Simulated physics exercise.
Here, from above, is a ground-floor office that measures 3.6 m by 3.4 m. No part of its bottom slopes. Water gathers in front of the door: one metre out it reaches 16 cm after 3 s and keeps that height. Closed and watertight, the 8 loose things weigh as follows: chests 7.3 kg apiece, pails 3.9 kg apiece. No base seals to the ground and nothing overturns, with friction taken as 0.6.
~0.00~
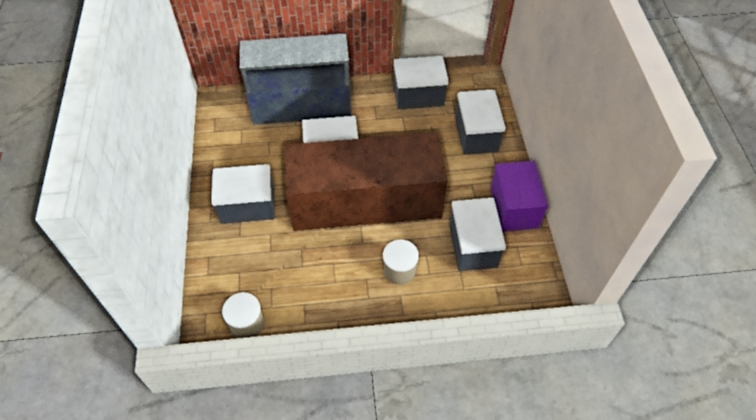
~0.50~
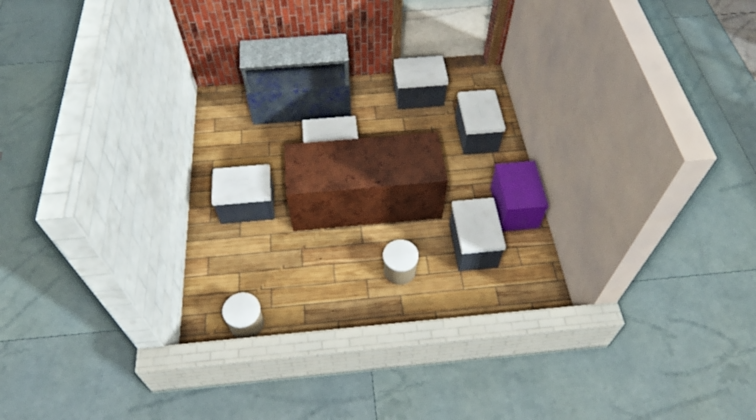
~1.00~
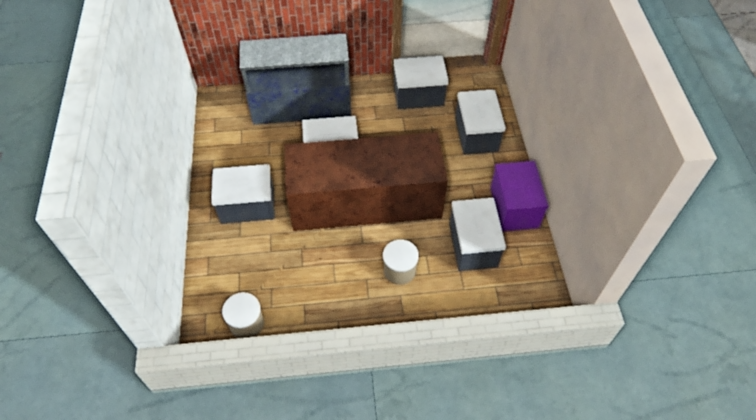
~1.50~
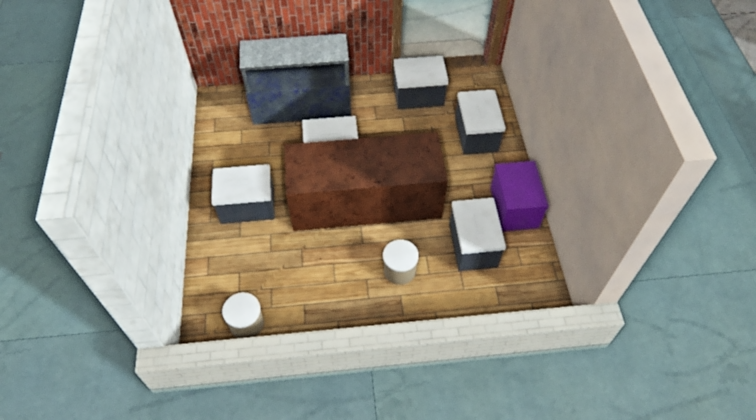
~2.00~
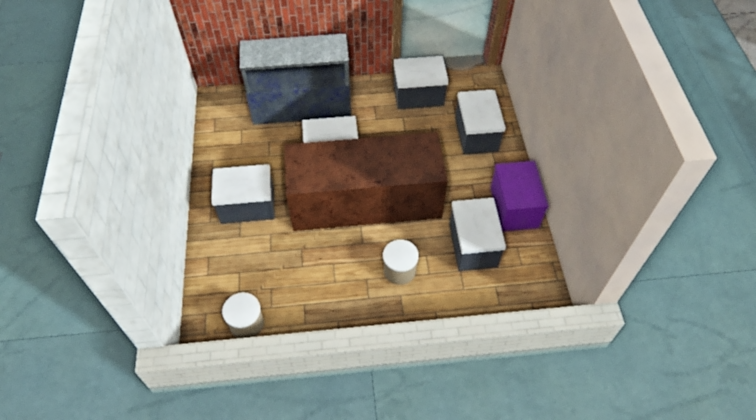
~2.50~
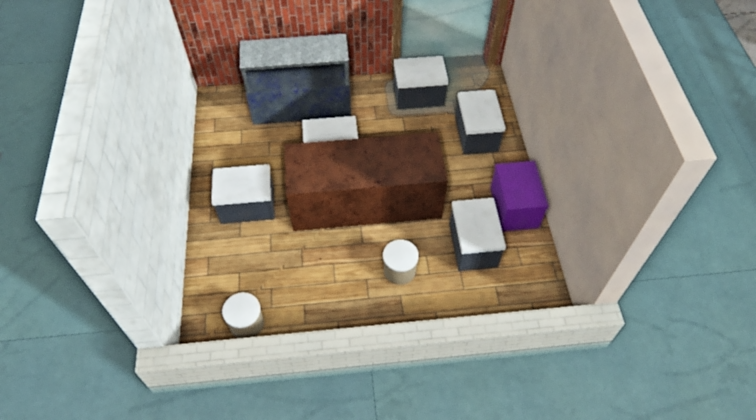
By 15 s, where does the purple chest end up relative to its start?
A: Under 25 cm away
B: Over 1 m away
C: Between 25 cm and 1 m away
(B) Over 1 m away.
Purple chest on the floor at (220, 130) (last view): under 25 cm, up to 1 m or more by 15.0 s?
Looks like it is pushed slightly.
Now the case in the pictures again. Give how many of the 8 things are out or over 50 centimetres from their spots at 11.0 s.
The answer is 7.
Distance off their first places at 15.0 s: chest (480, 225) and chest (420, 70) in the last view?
In turn: 200 cm, 200 cm.
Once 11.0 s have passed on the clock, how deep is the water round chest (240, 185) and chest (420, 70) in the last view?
About 9 and 8 cm.
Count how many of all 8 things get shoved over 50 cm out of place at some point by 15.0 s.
Result: 7.
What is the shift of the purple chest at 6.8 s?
Displacement near 100 cm.
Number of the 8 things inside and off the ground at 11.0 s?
Of them, 8.
After 3.5 s the purple chest is near (521, 185), 0.0 m from its start, aground; 0 afloat.
After 6.8 s the purple chest is near (498, 277), 1.1 m from its start, afloat; 5 afloat.
After 11.0 s the purple chest is near (272, 231), 2.4 m from its start, afloat; 8 afloat.
After 15.0 s the purple chest is near (288, 237), 2.3 m from its start, afloat; 8 afloat.
